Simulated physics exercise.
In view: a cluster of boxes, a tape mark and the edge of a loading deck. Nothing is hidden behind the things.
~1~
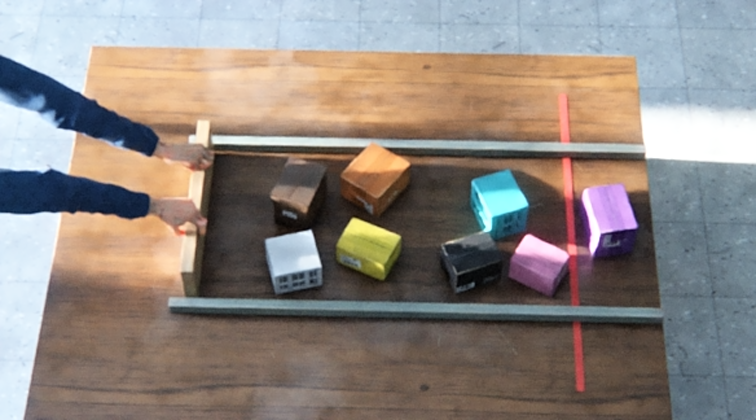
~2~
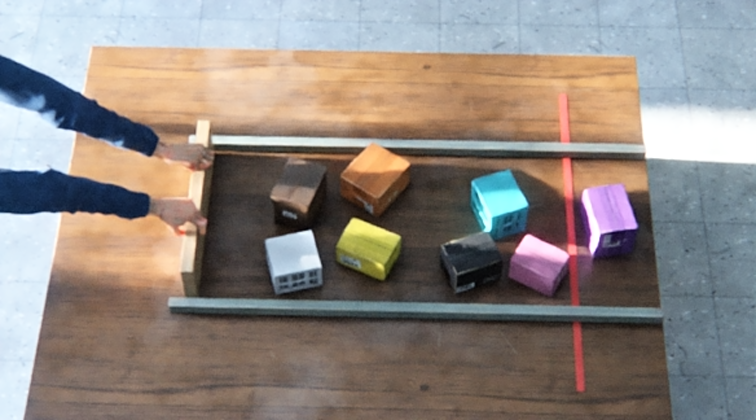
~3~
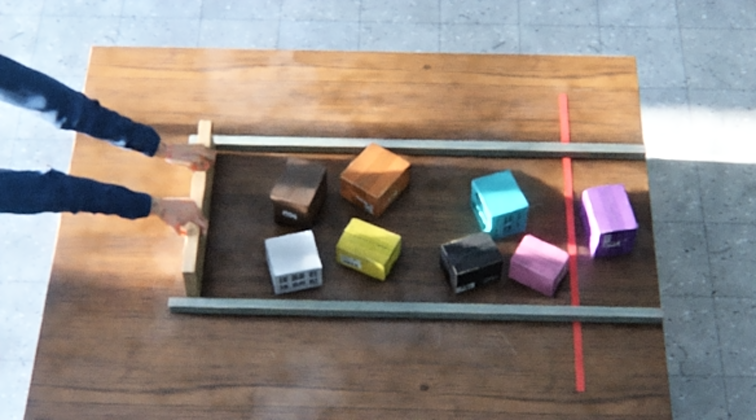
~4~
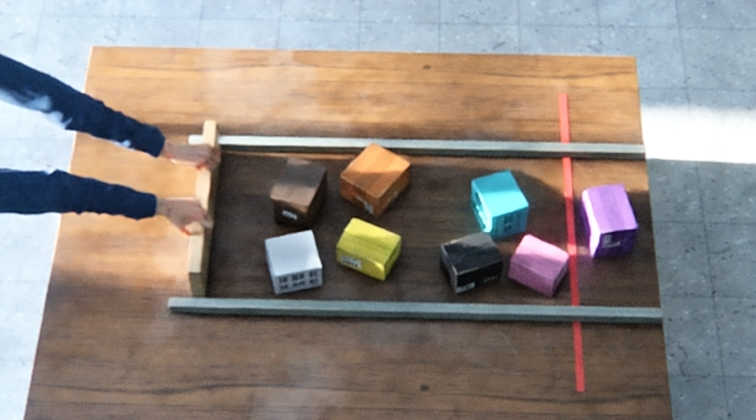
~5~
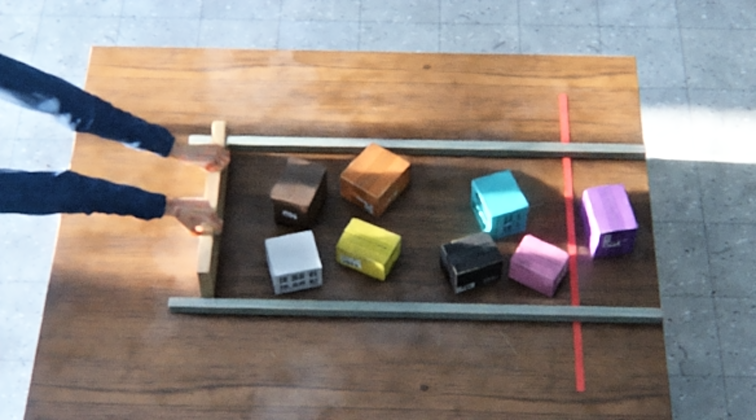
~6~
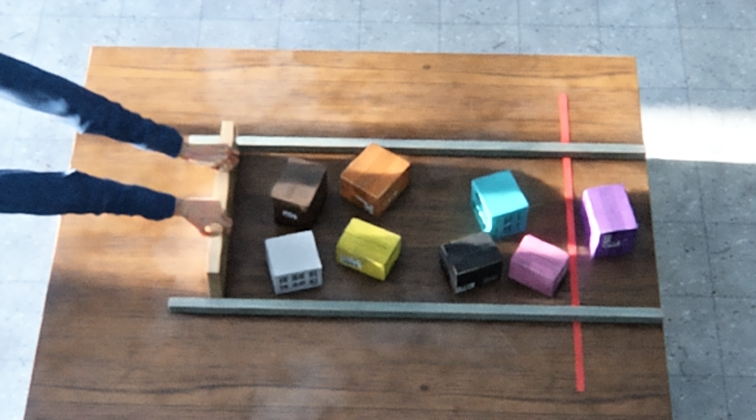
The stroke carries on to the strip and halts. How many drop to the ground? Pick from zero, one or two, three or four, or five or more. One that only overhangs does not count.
The number that fall off is three or four.
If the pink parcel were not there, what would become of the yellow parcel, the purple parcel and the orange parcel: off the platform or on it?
The yellow parcel is kept; the purple parcel tumbles off; the orange parcel is kept.
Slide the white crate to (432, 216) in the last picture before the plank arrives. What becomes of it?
From there it stays on.
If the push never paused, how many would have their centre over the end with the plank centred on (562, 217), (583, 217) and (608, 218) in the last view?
In that order 3, 4 and 6.
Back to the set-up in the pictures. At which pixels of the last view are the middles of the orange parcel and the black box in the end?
About (632, 173), and the other about (656, 269).
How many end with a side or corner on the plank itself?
2 of them.
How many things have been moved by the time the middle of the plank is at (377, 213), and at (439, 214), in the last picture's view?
6 and 7.
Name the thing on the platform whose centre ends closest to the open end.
That is the black box.
Early on, none off yet; purple parcel at rest near (608, 221); pink parcel travelled a little near (546, 267); turquoise crate at rest near (499, 206).
Finally, the number that fall off is three or four; lost, turquoise crate, pink parcel and purple parcel.
